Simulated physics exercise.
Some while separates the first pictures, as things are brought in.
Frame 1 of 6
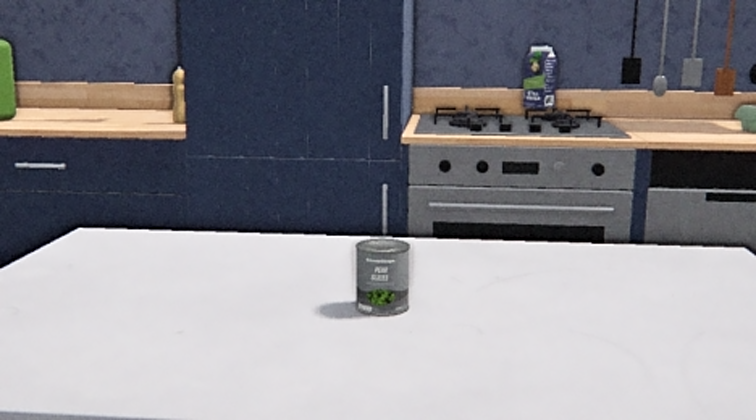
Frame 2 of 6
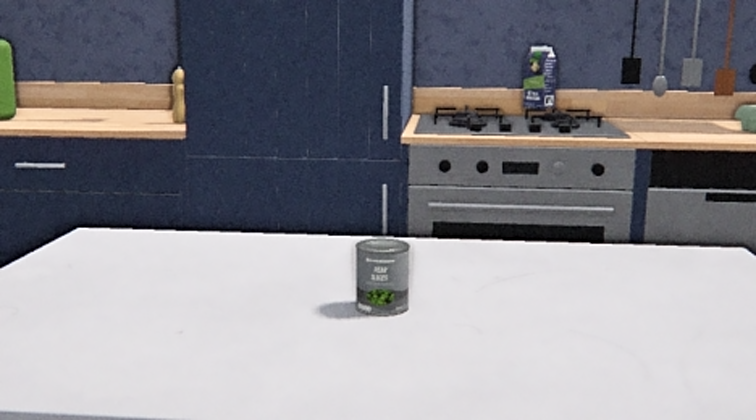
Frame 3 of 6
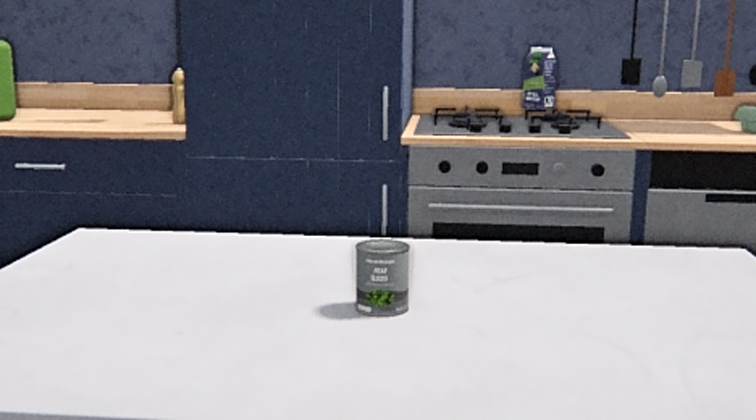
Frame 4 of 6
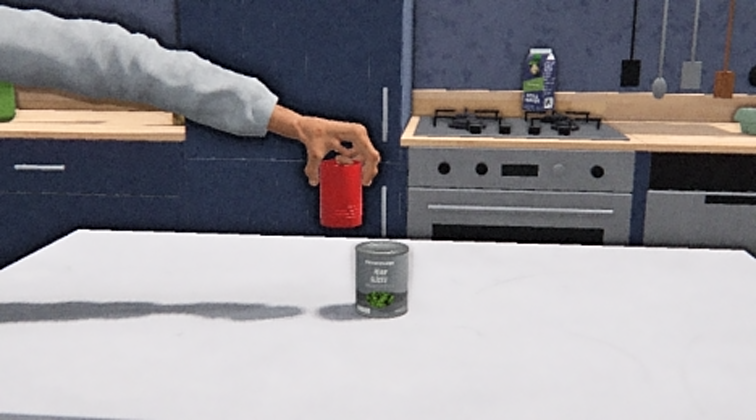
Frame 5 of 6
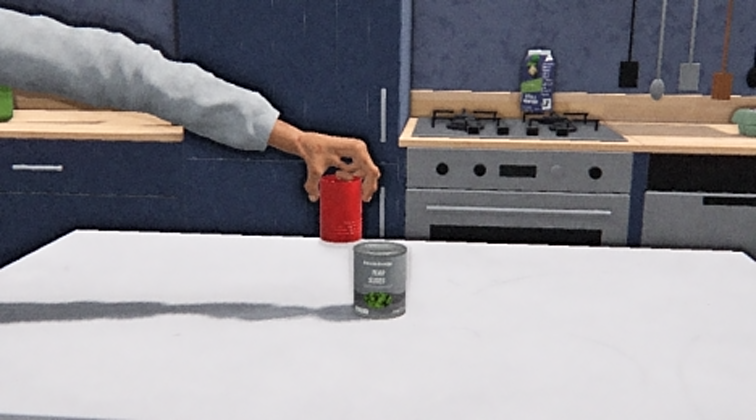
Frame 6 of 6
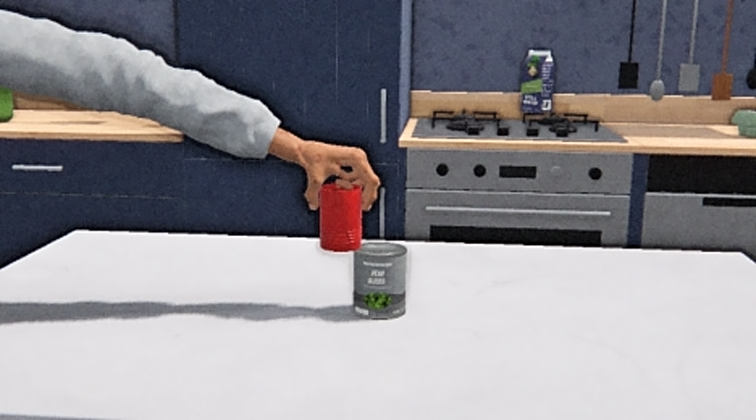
On a white kitchen table, a hand lowers a red cup behind a grey tin.
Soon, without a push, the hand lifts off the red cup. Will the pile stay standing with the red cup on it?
My guess is a failure.
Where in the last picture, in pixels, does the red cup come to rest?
I'd point to roughly (285, 287).
Then, 0.30 s after the last picture, red cup now fallen.
Then, 0.50 s after the last picture, things are still on the move.
At rest, fallen, red cup; grey tin in place. Seen from the same camera at the end, red cup near (285, 287). The pile comes apart.
